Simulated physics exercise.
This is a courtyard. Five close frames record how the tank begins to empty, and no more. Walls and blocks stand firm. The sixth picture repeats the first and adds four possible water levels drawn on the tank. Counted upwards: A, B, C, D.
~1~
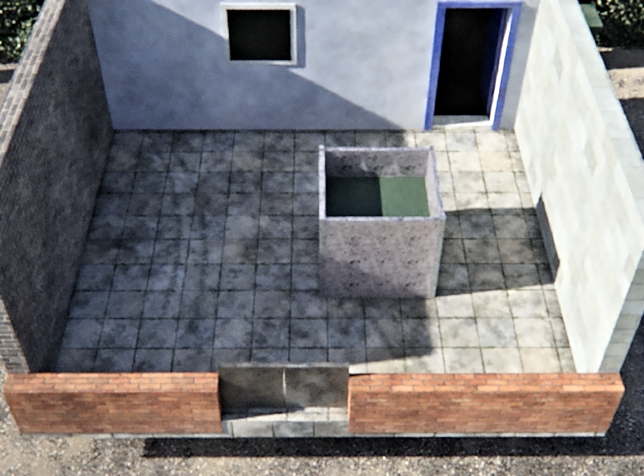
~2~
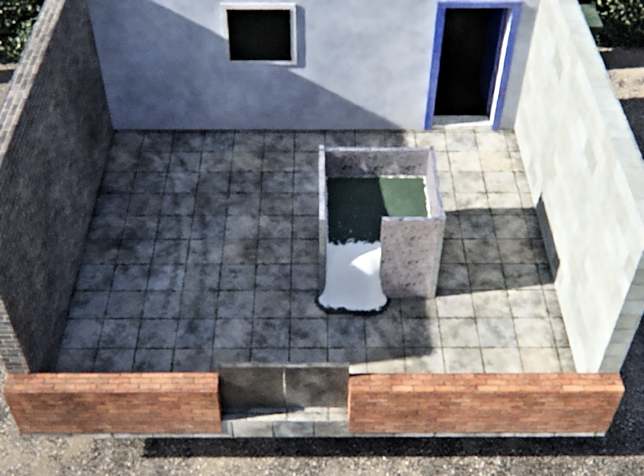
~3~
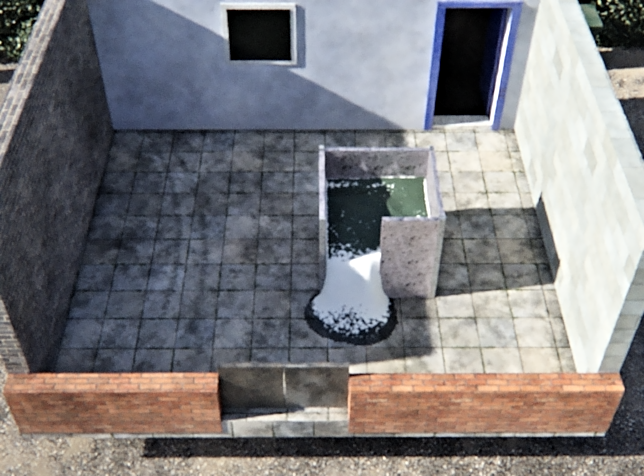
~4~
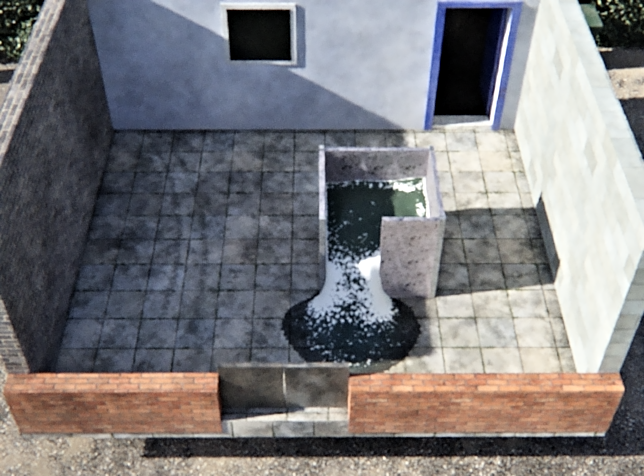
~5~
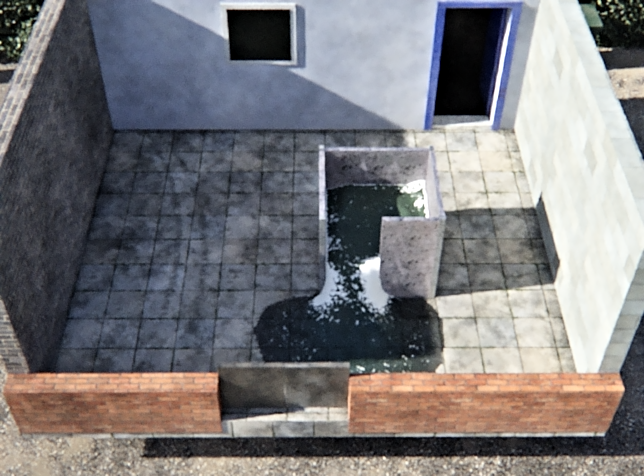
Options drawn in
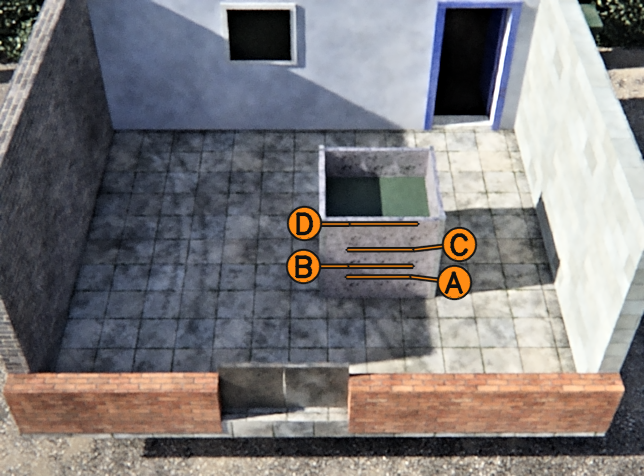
The clip shows a walled courtyard with a tank of dark green water; part of the tank's front opens, and water pours out in a white rush, spreading in a widening dark pool across the tiles toward the front wall.
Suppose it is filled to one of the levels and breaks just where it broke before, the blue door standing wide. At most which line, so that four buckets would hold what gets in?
Take C.
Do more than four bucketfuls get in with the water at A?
No, not at all.
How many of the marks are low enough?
Three of the four.
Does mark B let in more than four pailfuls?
No.
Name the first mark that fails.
The answer is D.
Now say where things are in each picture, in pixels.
In the first frame, water in the tank at rest, its middle at (378, 209); foot of the blue doorway at (461, 129); shut gate at (284, 370).
In the second frame, 1 % of the ground under water, visible out to (382, 302).
In the third frame, 2 % of the ground under water, visible out to (369, 337).
In the fourth frame, 5 % of the ground under water, visible out to (395, 336).
In the fifth frame, 10 % of the ground under water, visible out to (268, 333).
In orange, A at (379, 276); B at (379, 266); C at (381, 249); D at (382, 223); from the bottom up A, B, C, D.
With A, nothing gets over.
With B, nothing gets over.
With C, a splash gets over, under a bucket.
With D, about 8 bucketfuls get in.
